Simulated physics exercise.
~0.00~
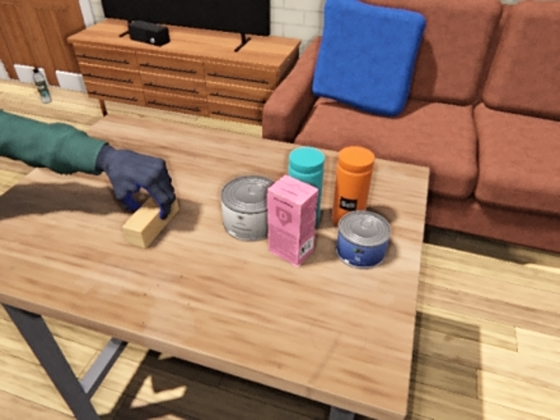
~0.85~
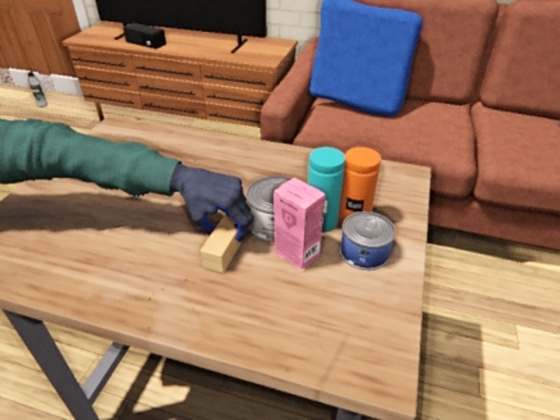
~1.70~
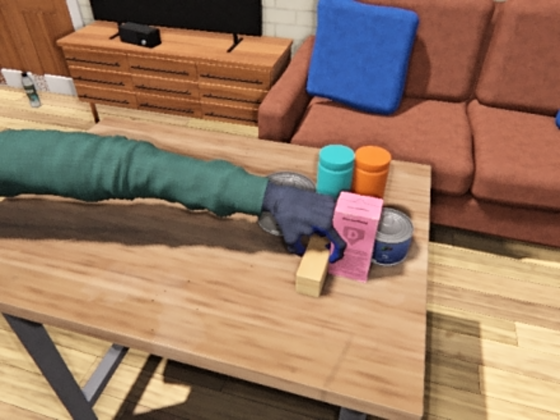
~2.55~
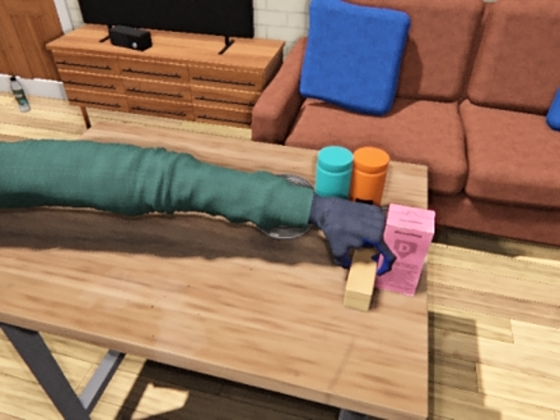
In the video, a gloved hand slides a small wooden block rightward across a table into a cluster of containers, shifting a pale tub, a turquoise jar, a pink carton and a blue tub, while an orange jar stays put; the carton ends upright near the table's right edge.
